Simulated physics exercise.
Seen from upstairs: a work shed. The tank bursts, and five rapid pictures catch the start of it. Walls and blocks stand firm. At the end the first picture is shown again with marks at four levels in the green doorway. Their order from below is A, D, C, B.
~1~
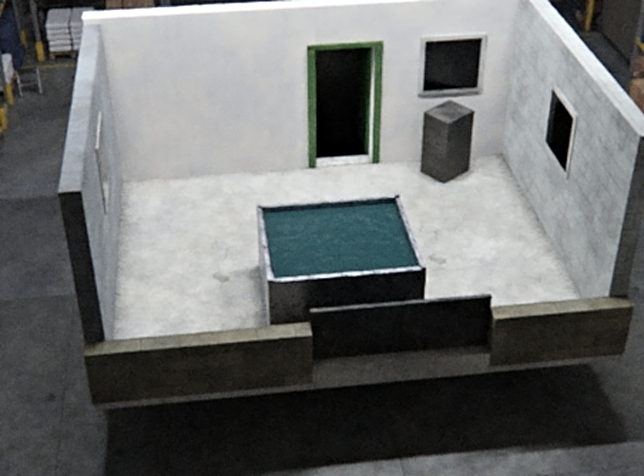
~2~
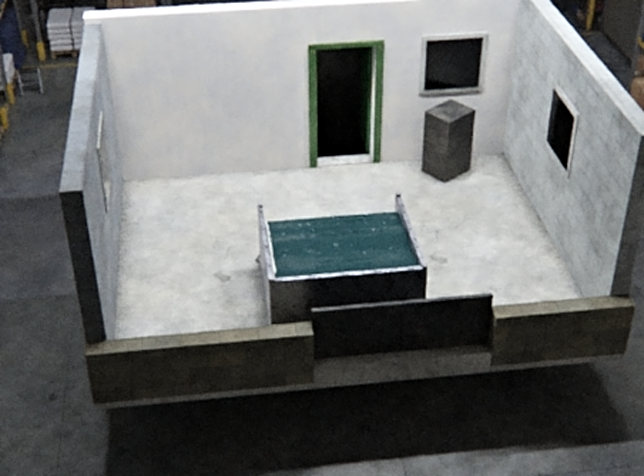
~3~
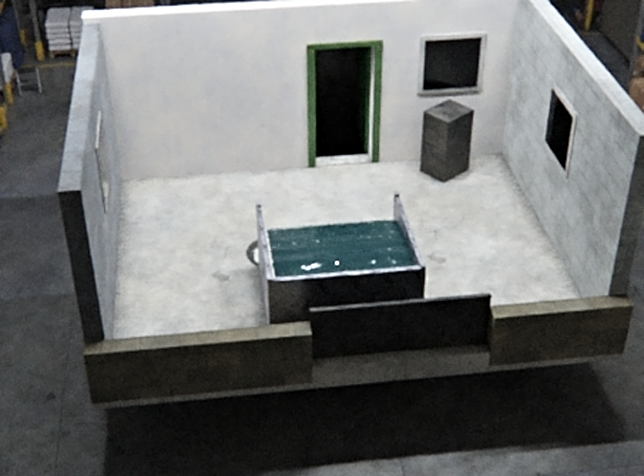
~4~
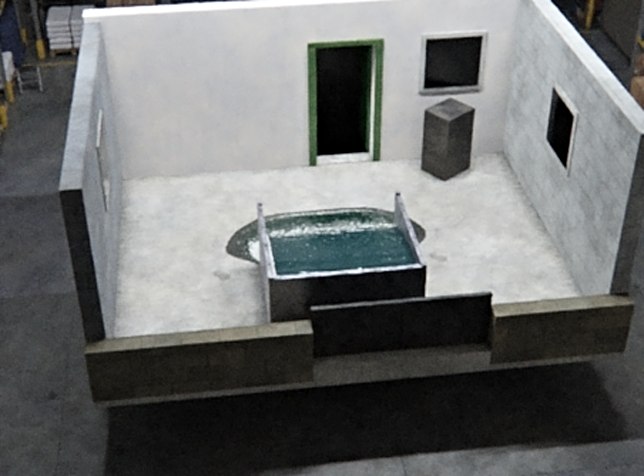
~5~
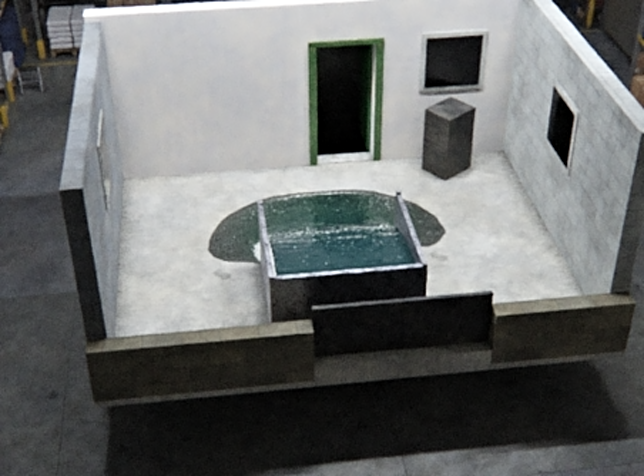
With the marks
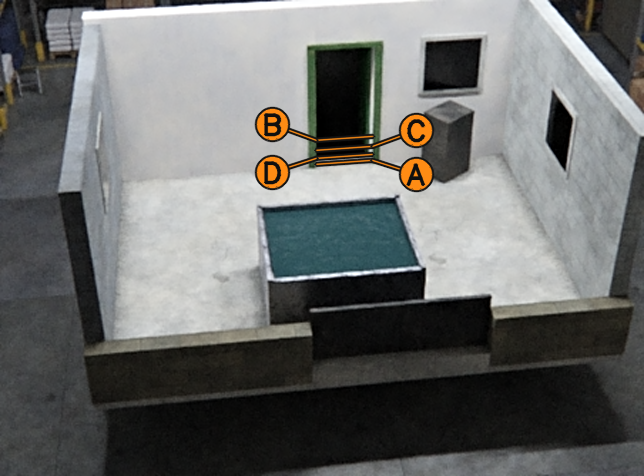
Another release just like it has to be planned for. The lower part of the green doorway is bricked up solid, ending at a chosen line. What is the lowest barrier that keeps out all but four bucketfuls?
I would pick mark B.
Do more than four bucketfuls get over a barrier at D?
Yes, it does.
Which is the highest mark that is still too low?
That is mark C.
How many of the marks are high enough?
One of them.
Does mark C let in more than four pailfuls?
Yes.
On the marked copy, A at (344, 162); B at (344, 138); C at (344, 148); D at (344, 156); from the bottom up A, D, C, B.
Choosing A, dozens of bucketfuls pour in.
Choosing B, a splash gets over, under a bucket.
Choosing C, about 8 bucketfuls get in.
Choosing D, dozens of bucketfuls pour in.
